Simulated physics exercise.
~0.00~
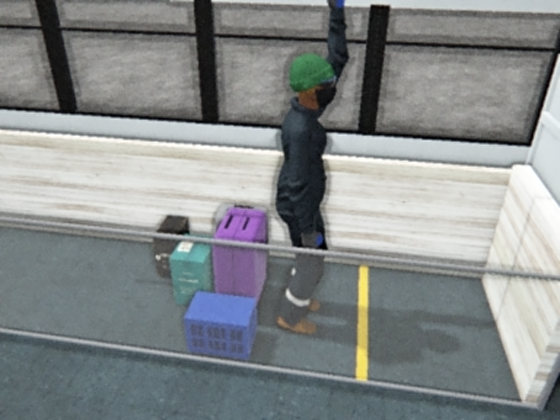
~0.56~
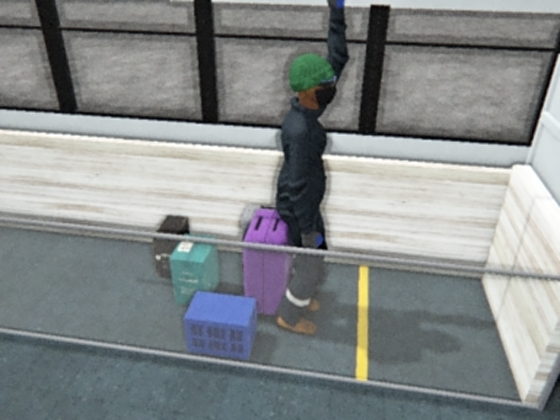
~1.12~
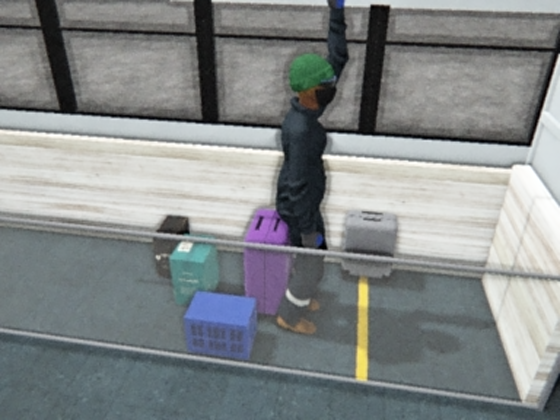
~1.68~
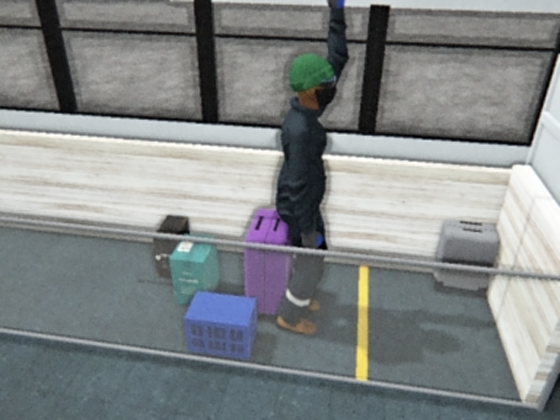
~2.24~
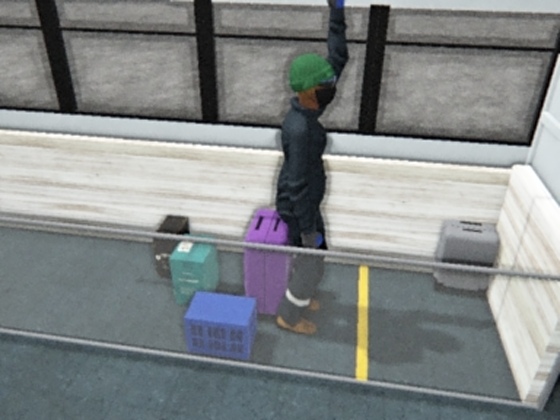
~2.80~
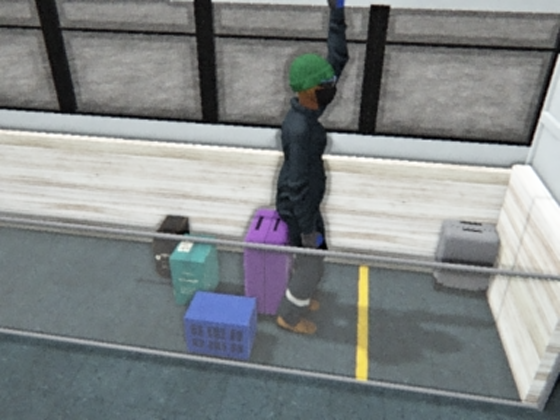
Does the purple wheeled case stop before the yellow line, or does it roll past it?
The purple case stops before the yellow line, standing upright beside the passenger's legs.
